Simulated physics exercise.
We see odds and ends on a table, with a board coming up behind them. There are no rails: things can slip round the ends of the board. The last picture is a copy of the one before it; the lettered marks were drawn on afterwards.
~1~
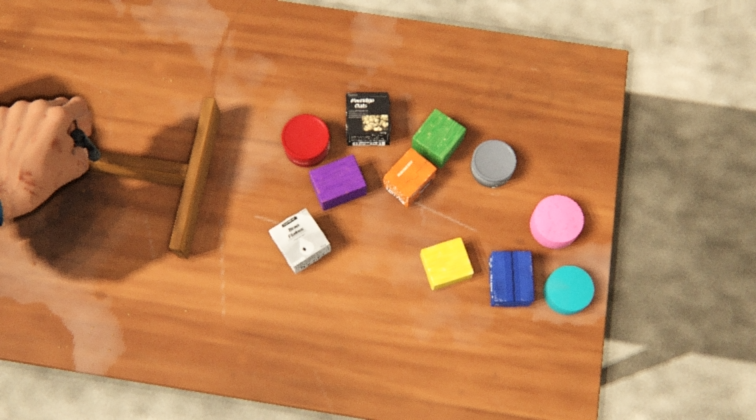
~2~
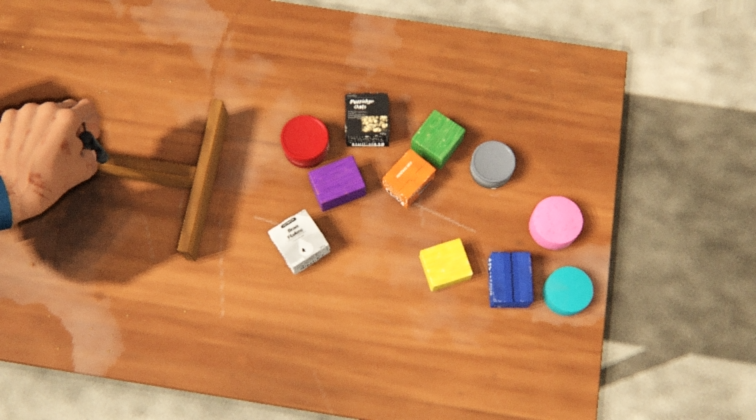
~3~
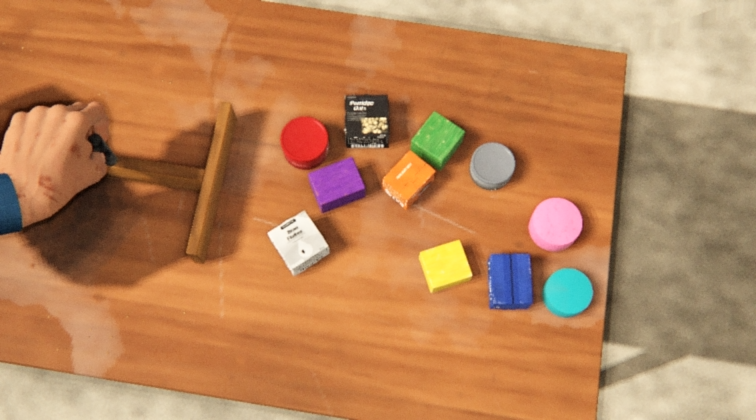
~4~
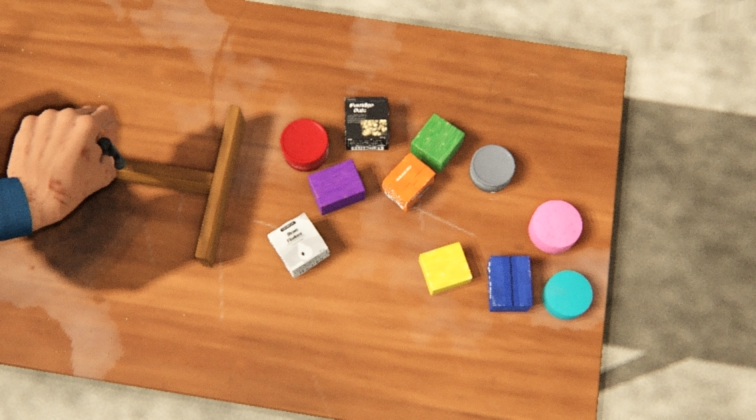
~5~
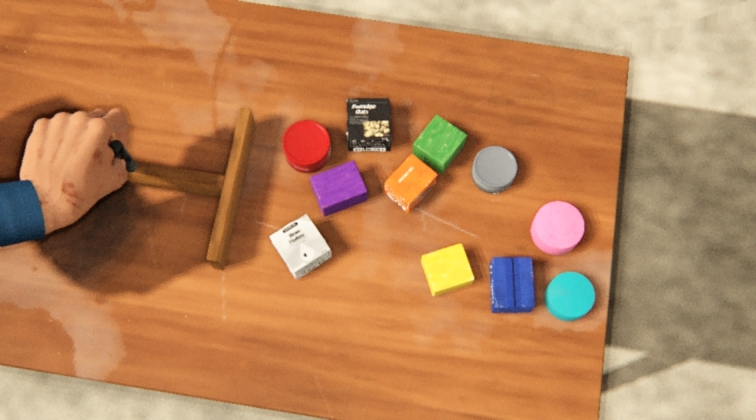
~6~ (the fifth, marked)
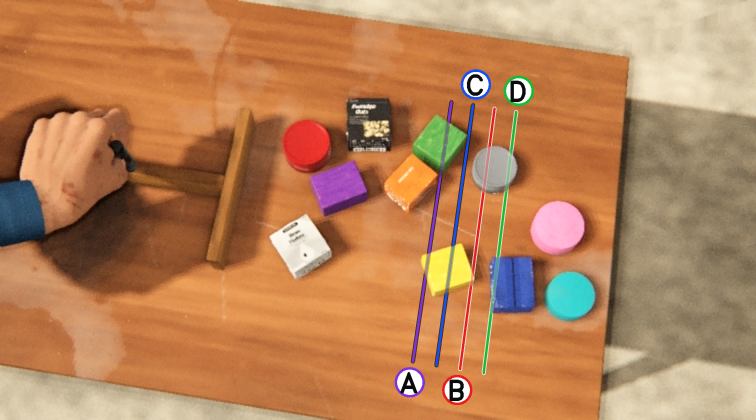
A hand slides a wooden board slowly right toward colourful blocks and tubs on a table.
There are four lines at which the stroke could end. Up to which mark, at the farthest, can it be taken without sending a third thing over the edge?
No third one falls up to D.
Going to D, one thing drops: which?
The turquoise tin.
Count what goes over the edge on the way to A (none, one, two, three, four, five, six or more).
The count is none.
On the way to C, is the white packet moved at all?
Yes.
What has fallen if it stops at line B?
It is the turquoise tin.
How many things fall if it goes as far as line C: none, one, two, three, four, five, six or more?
By then, none.
On the marked copy, A at (433, 226); B at (478, 233); C at (456, 229); D at (501, 236).
Taking D. A third of the way, board (326, 197); black packet (391, 122); white packet (355, 259).
Two thirds of the way, board (424, 212); blue box (528, 288); grey jar (520, 163).
When it is over, board (501, 224); turquoise tin over the edge; pink pot (611, 237); one fallen.
As for the rest, A is within the limit but short; B is within the limit but short; C is within the limit but short.
